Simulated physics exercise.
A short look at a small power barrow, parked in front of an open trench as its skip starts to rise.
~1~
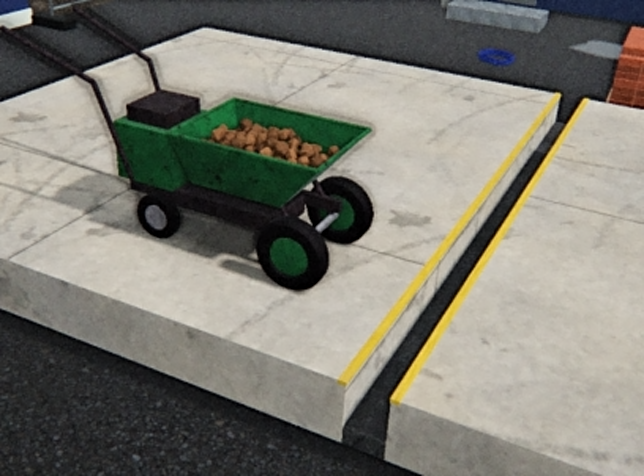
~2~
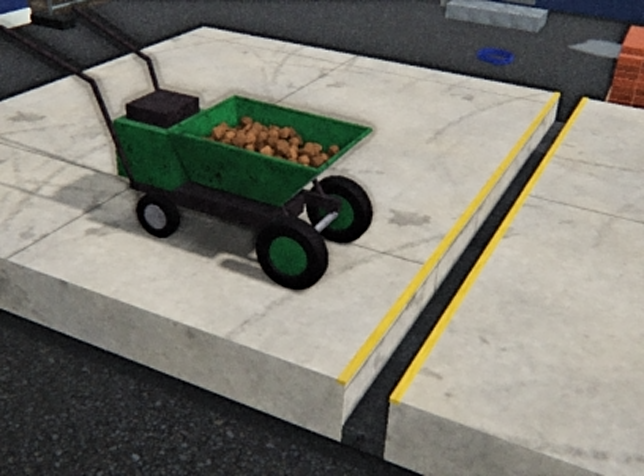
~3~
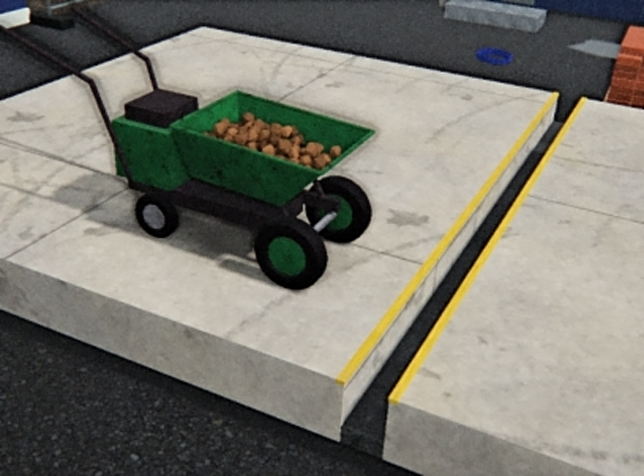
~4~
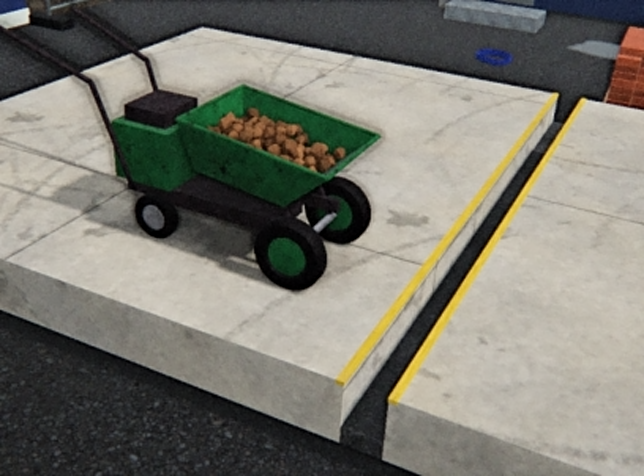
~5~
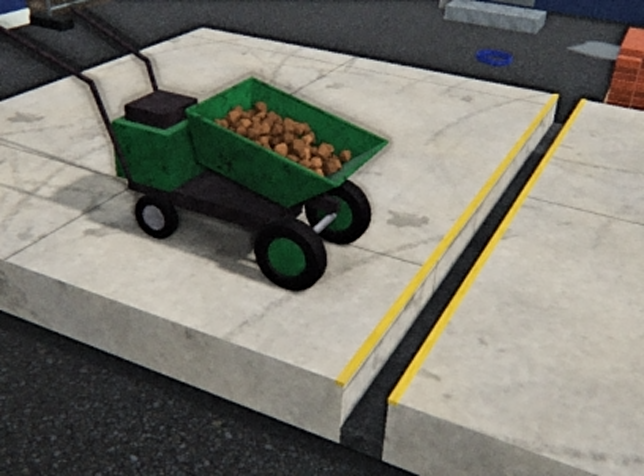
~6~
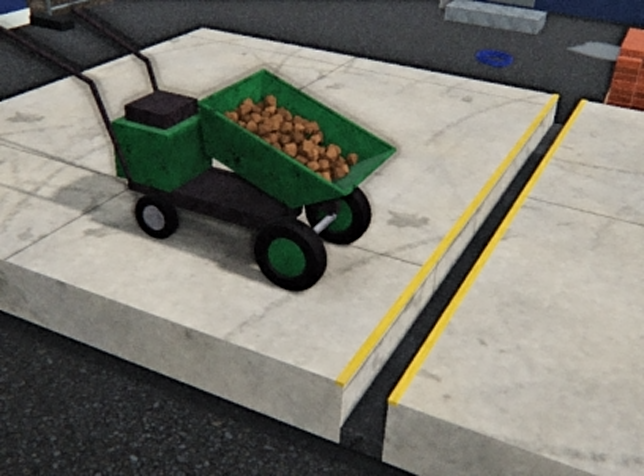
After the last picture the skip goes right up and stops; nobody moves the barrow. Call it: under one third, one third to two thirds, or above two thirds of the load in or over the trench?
Above two thirds, I'd call it.
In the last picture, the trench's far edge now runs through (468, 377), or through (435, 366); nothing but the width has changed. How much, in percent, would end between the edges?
The first case gives close to 100 per cent and the second close to 100 per cent.
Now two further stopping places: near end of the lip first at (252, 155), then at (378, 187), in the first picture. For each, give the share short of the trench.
First position: Some 60 percent; second position: Some 0 percent.
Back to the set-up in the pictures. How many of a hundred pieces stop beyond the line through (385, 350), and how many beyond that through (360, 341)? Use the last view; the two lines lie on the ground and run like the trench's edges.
Result, first then second: 70 %, 100 %.
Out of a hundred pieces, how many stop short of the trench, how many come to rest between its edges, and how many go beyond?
I'd estimate short near 0, between near 80 and beyond near 20 per cent.
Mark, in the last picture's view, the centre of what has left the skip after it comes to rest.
Resting centre, last frame: Roughly (429, 320).
Just after the last frame, skip tipped steeply; every one in the skip.
A moment on, skip tipped right over; roughly half in the skip; just a few short of the trench; roughly a third in or heaped over the trench; about a tenth beyond it; just a few falling.
Further on, skip tipped right over; just a few short of the trench; the larger part in or heaped over the trench; roughly a quarter beyond it.
When it is over, skip tipped right over; just a few short of the trench; the larger part in or heaped over the trench; roughly a quarter beyond it.
